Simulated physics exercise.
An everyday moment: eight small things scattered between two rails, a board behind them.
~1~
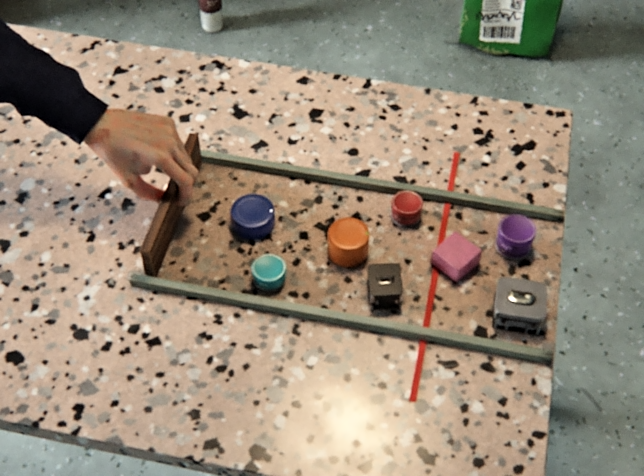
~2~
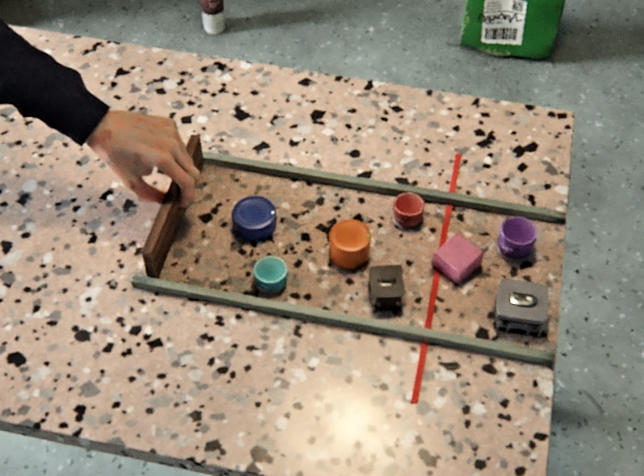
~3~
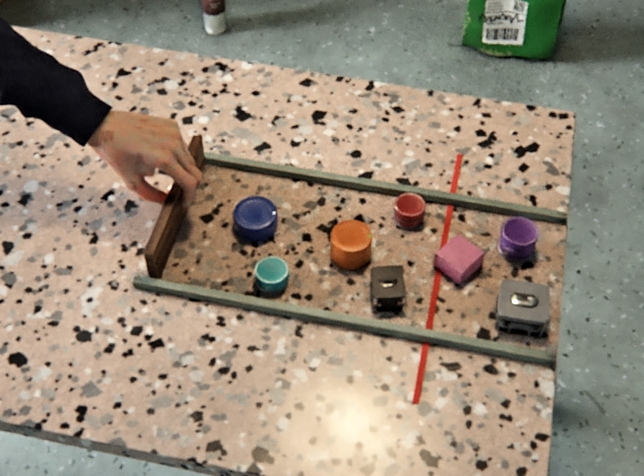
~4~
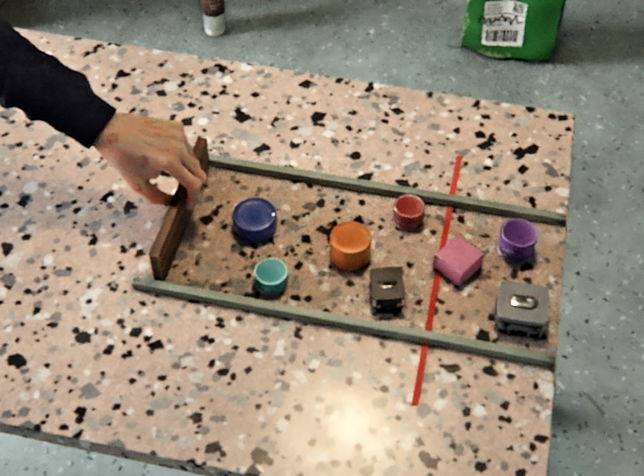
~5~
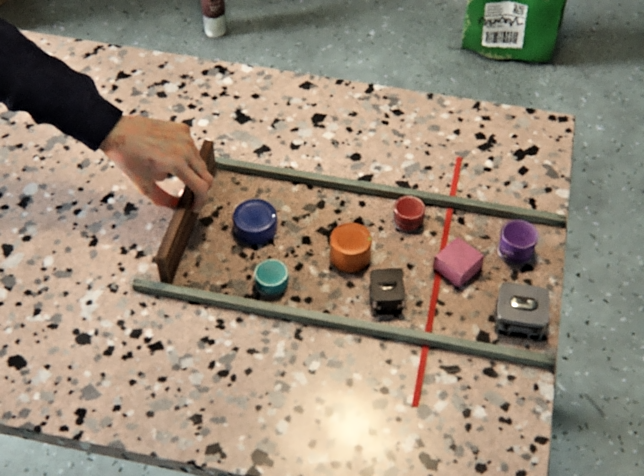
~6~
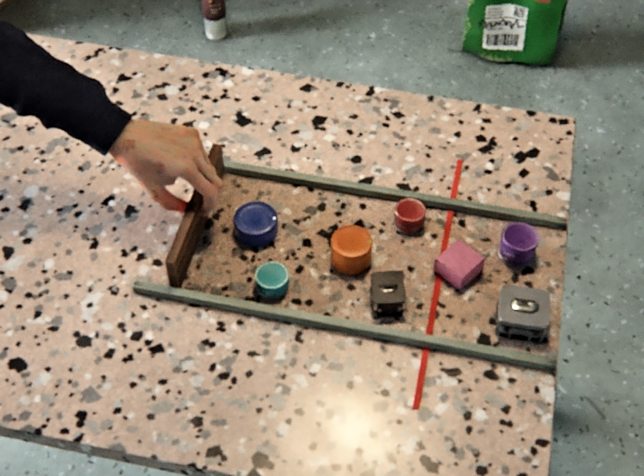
A dark wooden board, held by a hand at the left, slides slightly to the right between two rails, while the eight small lids, pots, cases and block ahead of it stay in place around a red tape line.
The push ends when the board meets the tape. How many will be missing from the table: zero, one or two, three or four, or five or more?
In the end the number that fall off is zero.
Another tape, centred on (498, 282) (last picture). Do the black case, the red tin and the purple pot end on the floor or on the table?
The black case survives, the red tin remains up, the purple pot survives.
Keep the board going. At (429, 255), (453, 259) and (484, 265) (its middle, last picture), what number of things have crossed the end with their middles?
Past the end: 0, 0 and 1.
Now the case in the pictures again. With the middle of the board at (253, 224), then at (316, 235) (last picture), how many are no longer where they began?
By then 1, and 3.
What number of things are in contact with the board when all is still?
It touches 3.
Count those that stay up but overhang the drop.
The number is 0.
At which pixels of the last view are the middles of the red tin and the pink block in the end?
First (463, 226), then (503, 272).
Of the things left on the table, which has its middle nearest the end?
Foremost is the grey case.
A little later, none off yet; grey case at rest near (522, 314); purple pot at rest near (518, 245); pink block at rest near (459, 265).
When it is over, the number that fall off is zero.
